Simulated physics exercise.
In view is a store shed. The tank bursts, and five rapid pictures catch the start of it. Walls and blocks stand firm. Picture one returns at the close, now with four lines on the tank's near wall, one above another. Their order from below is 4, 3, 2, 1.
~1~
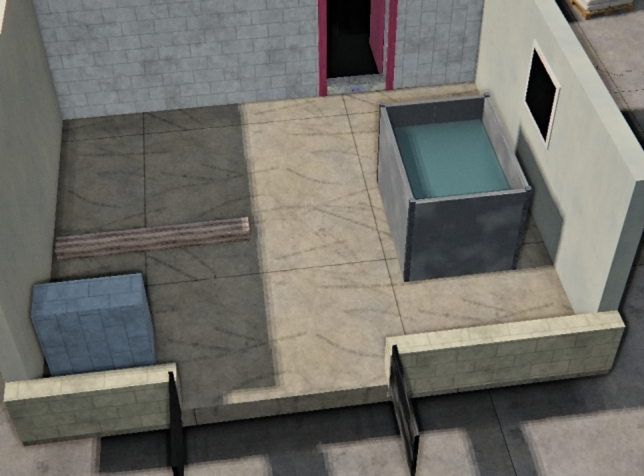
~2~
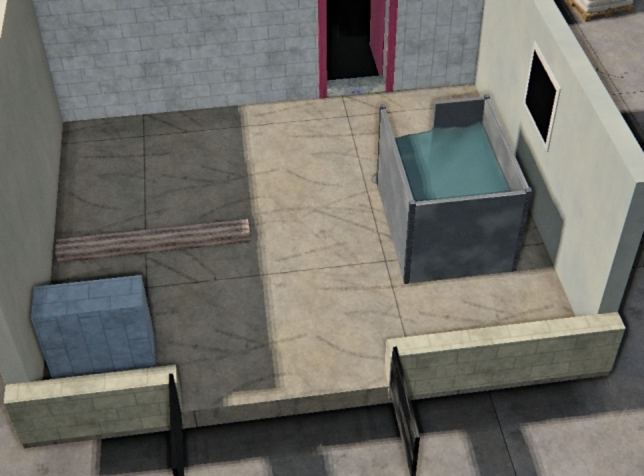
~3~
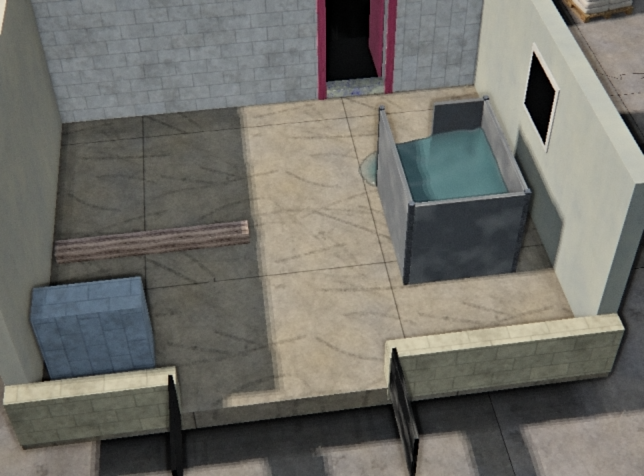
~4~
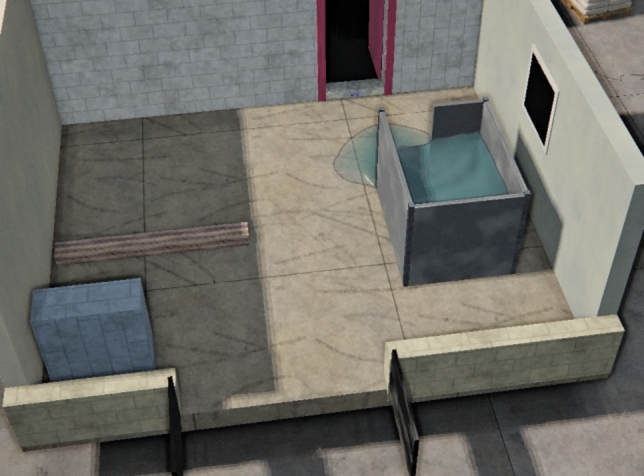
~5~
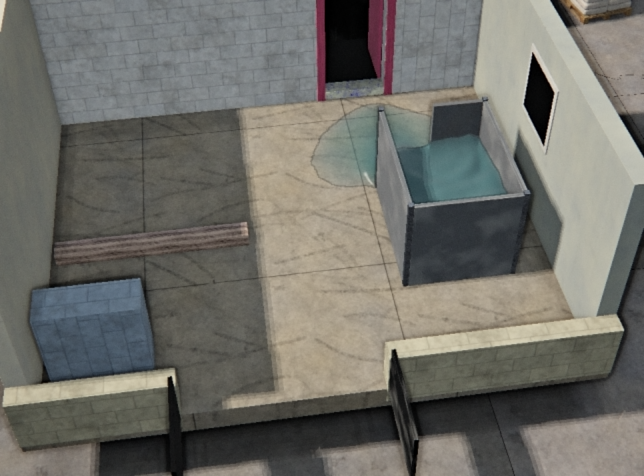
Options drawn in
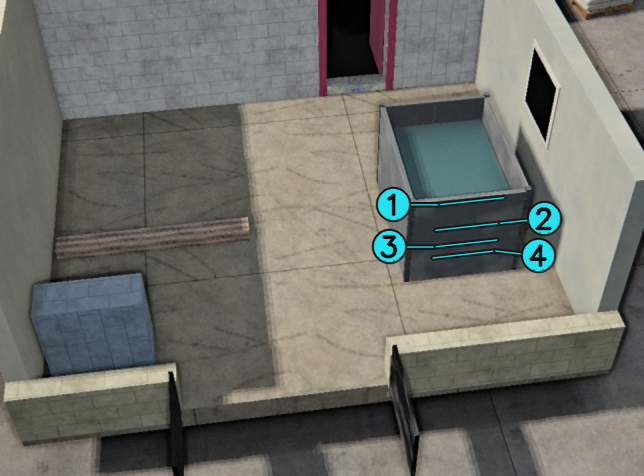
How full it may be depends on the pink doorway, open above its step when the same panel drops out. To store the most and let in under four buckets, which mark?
Level 4.
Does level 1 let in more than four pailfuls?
Yes, that goes wrong.
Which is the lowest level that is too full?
The answer is 3.
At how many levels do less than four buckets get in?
One of them.
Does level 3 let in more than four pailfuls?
Yes.
In cyan, 1 at (471, 201); 2 at (467, 226); 3 at (465, 243); 4 at (463, 254); from the bottom up 4, 3, 2, 1.
With 1, dozens of bucketfuls pour in.
With 2, dozens of bucketfuls pour in.
With 3, about 9 bucketfuls get in.
With 4, a bucket or two gets in.
